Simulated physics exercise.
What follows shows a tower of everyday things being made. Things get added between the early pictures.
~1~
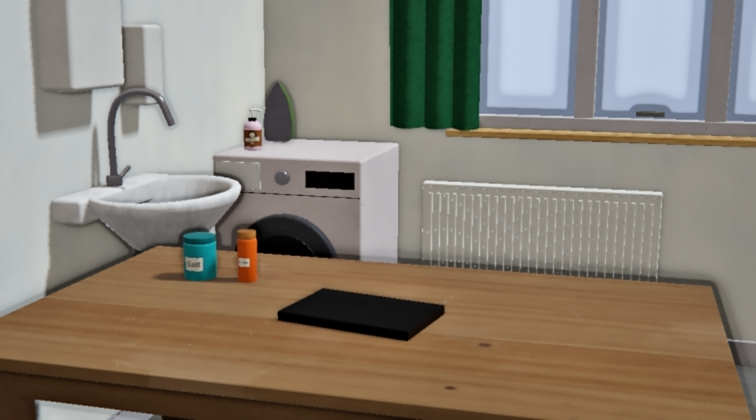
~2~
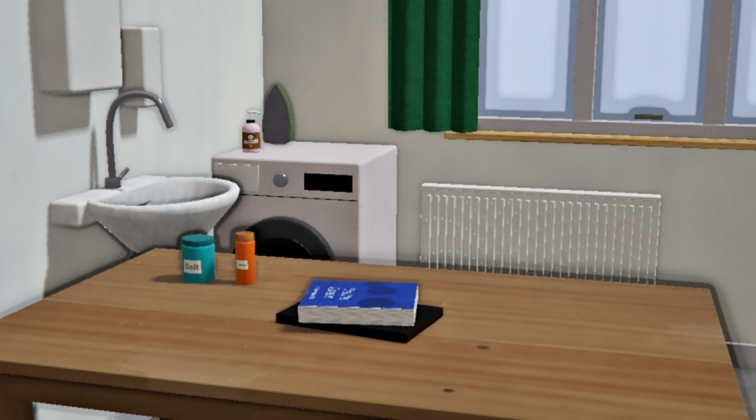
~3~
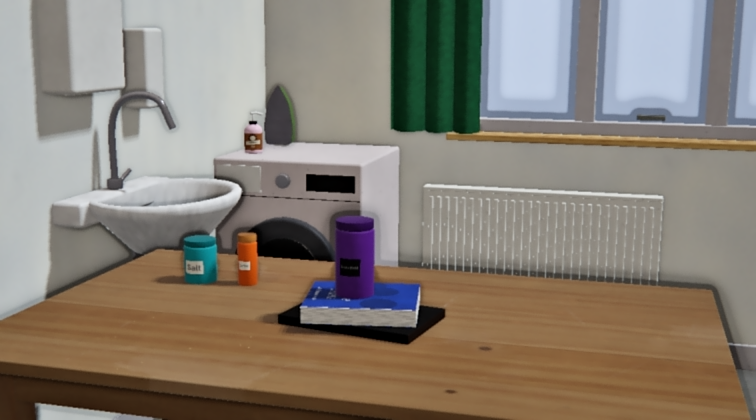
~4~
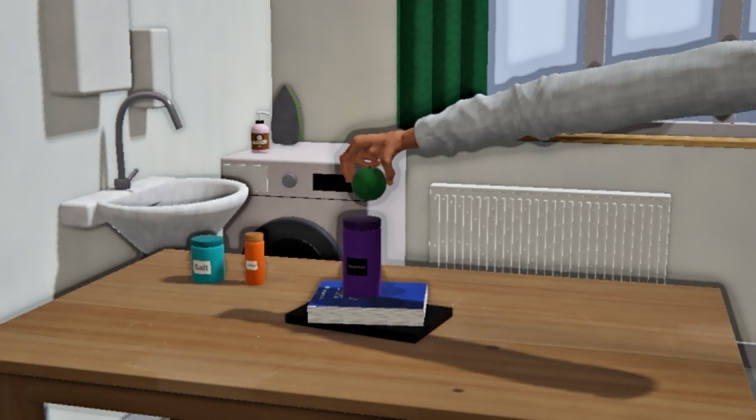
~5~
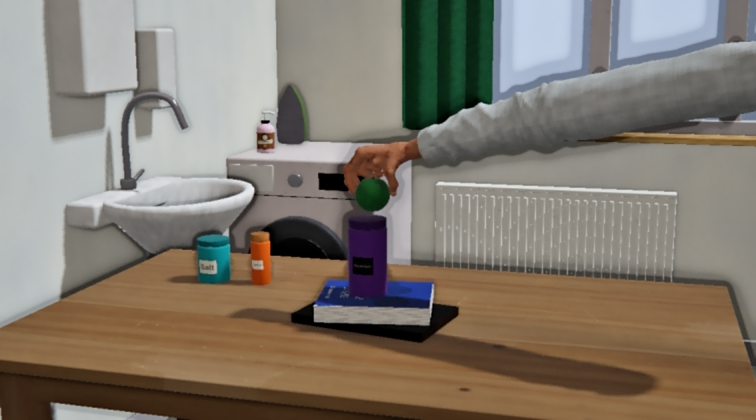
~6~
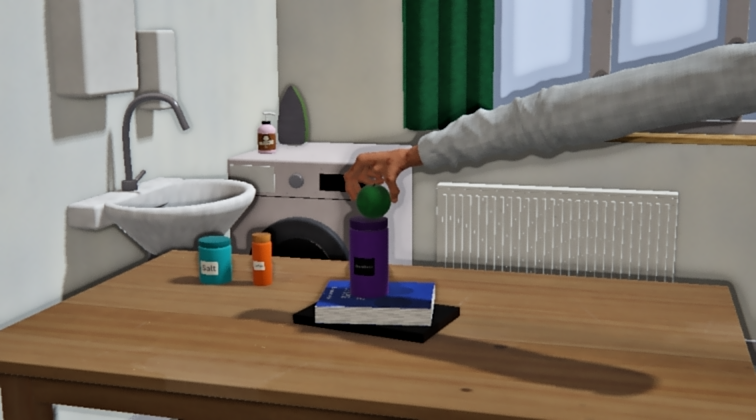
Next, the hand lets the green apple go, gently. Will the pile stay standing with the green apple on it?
Yes, most likely the pile will stay as built.
Then, 0.50 s past the last view, nothing moves.
Then, 1.30 s past the last view, green apple resting near (374, 202).
Finally, all 6 still in place. Final places as the last picture's camera would see them, green apple near (374, 202). The pile stays up.
